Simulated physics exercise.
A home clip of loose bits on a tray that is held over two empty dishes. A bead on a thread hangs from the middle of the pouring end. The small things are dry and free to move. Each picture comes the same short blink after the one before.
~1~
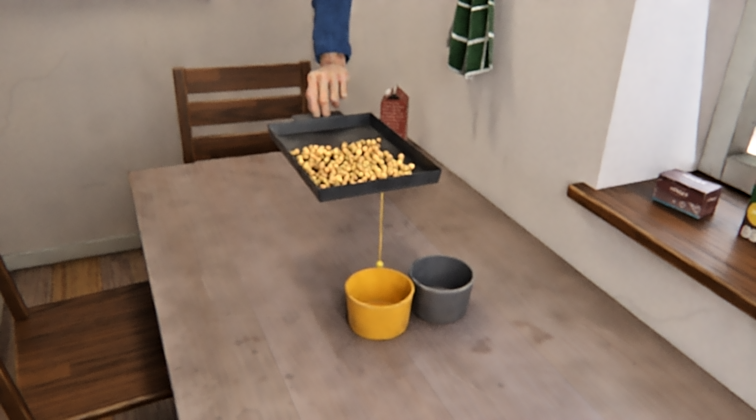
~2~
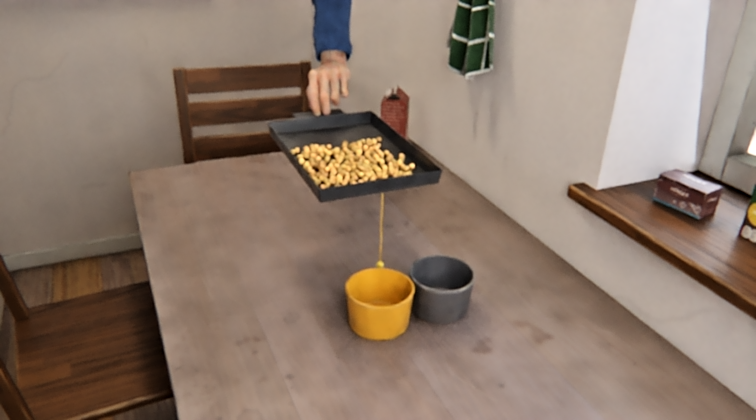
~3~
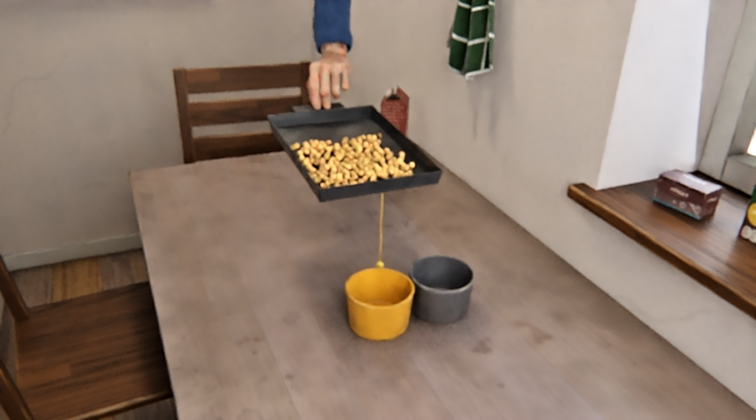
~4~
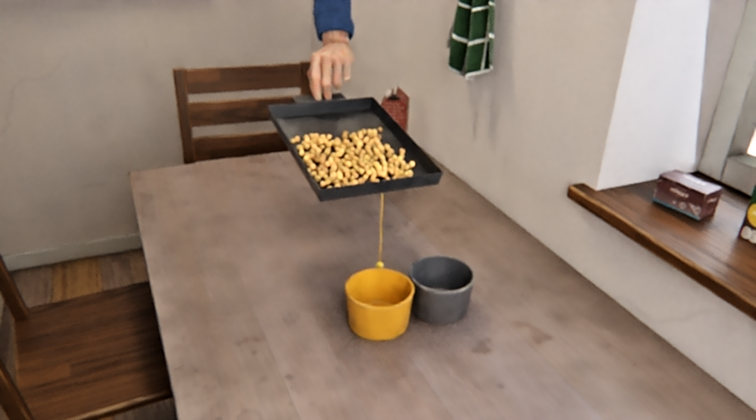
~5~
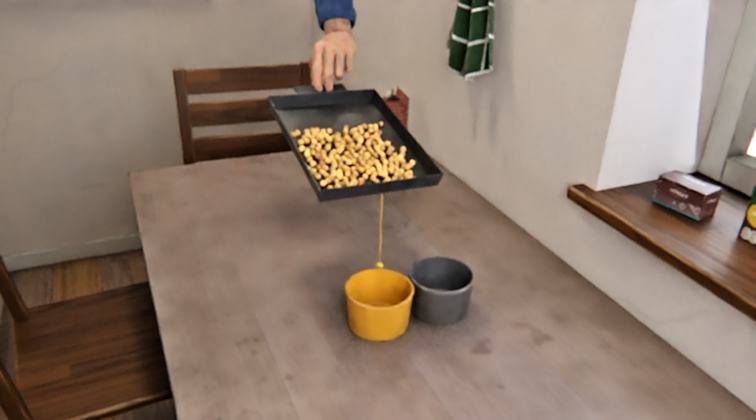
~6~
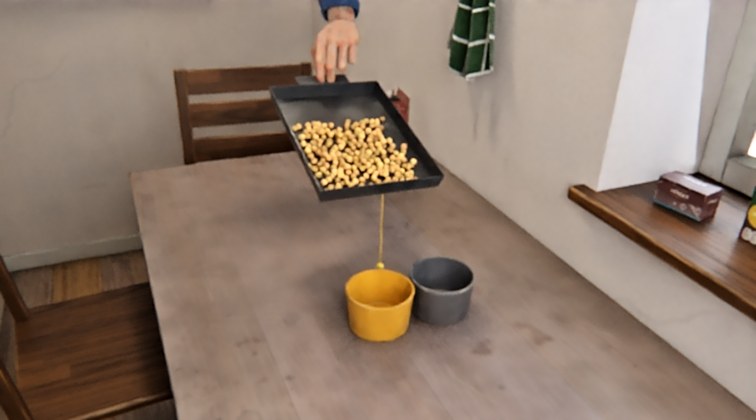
A hand gradually raises the back of a dark tray of chickpeas above two empty dishes.
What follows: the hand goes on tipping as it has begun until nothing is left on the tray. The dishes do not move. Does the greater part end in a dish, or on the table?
They take more than half between them.
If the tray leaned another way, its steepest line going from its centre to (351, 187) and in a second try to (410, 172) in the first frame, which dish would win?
First the dish on the left, then the right one.
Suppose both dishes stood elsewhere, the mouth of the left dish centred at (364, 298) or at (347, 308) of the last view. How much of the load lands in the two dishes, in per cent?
Roughly 90 per cent, and 80 per cent.
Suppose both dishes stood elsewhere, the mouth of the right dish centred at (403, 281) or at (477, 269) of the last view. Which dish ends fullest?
The first try: The dish on the right. The second: Left.
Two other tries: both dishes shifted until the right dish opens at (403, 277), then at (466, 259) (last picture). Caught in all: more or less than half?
First less than half, then not half.
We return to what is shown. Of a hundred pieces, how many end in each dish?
About: Left dish 40, right dish 30 per cent.
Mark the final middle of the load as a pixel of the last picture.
Close to (397, 322).
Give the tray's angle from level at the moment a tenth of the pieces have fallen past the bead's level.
At about 110°.
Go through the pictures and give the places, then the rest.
Corners of the pouring end (320, 187) and (439, 169), level; middle of the load (354, 165), dried chickpeas; left dish (393, 319); right dish (456, 304); bead on its thread (380, 264), in the first picture.
Corners of the pouring end (321, 188) and (439, 169), level; middle of the load (355, 164), in the second picture.
Corners of the pouring end (321, 188) and (440, 170), tipped barely, lowest at the right corner; middle of the load (355, 162), in the third picture.
Corners of the pouring end (322, 188) and (440, 171), tipped a little, lowest at the right corner; middle of the load (355, 159), in the fourth picture.
Corners of the pouring end (322, 188) and (440, 173), tipped a little, lowest at the right corner; middle of the load (355, 156), in the fifth picture.
Corners of the pouring end (323, 189) and (441, 174), tipped clearly, lowest at the right corner; middle of the load (357, 153); left dish (393, 321); right dish (457, 305), in the sixth picture.
Just after the last frame, tray tipped steeply; almost all on the tray; just a few in the air.
A moment on, tray tipped right over; almost all on the tray; just a few in the right dish.
Further on, tray tipped past a quarter turn; roughly a third in the left dish; roughly a quarter in the right dish; roughly a third outside both.
When it is over, tray tipped past a quarter turn; roughly a third in the left dish; roughly a quarter in the right dish; roughly a third outside both.
